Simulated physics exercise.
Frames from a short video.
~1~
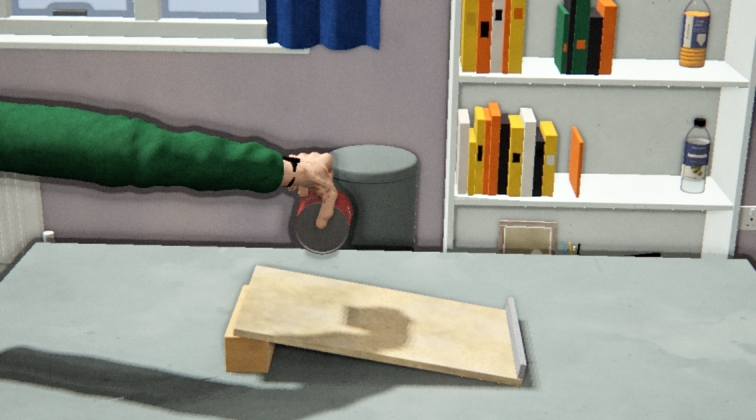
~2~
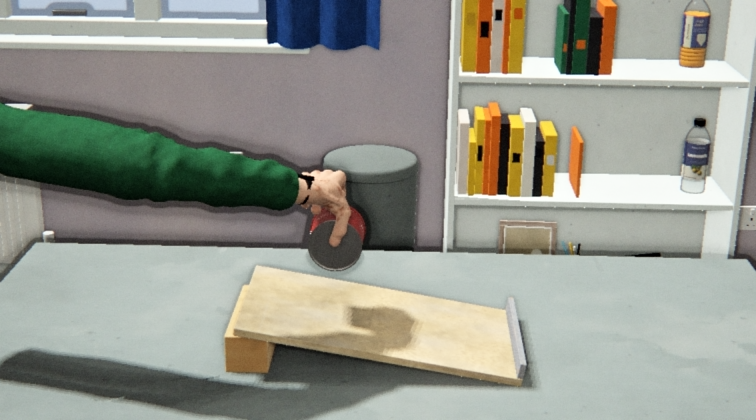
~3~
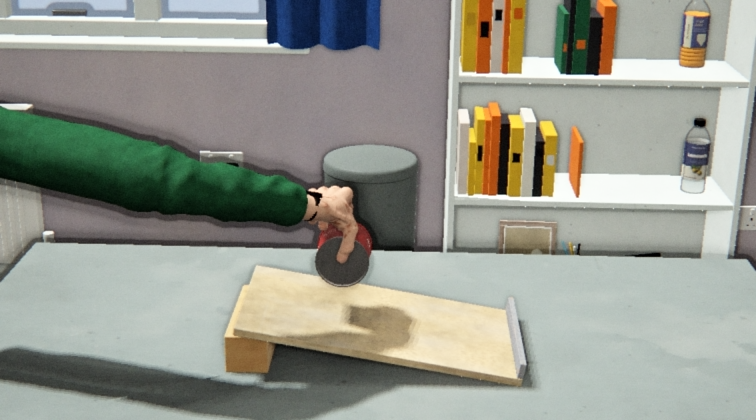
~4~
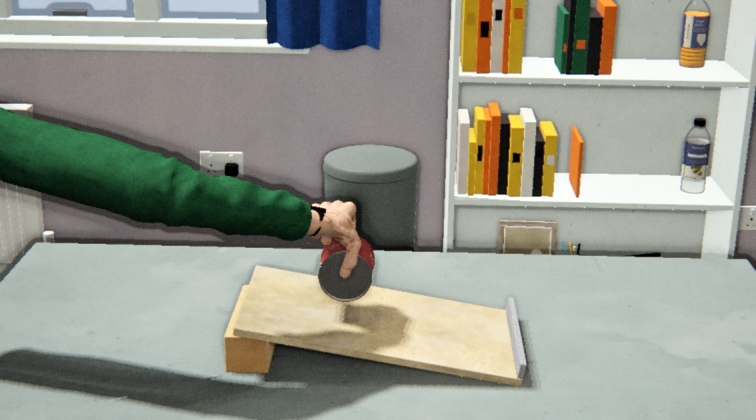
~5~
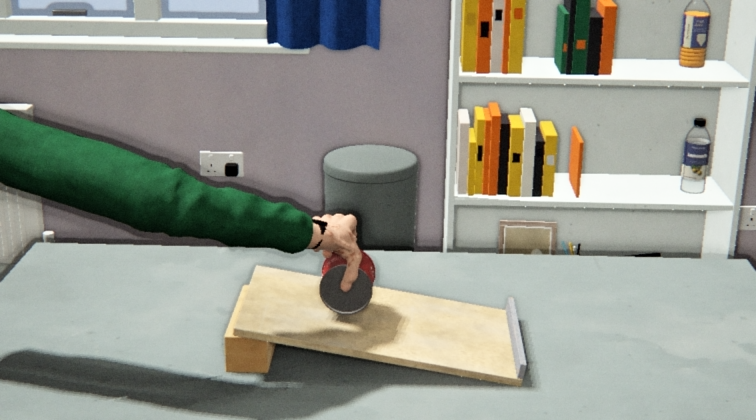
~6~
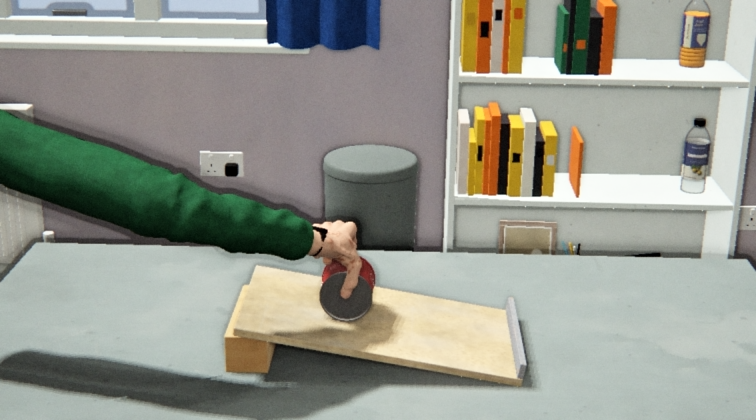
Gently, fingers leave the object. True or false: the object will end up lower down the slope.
True.
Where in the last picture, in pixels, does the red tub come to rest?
In the last picture, near pixel (492, 314).
Then, 0.50 s later than the last frame, red tub moved about its own width near (393, 296).
Then, 0.70 s later than the last frame, red tub moved well along near (450, 306).
Then, 0.90 s later than the last frame, red tub moved well along near (497, 309).
When it is over, moved from the start, red tub. End places, in pixels of the last picture, red tub near (492, 314). The red tub slides or rolls down.
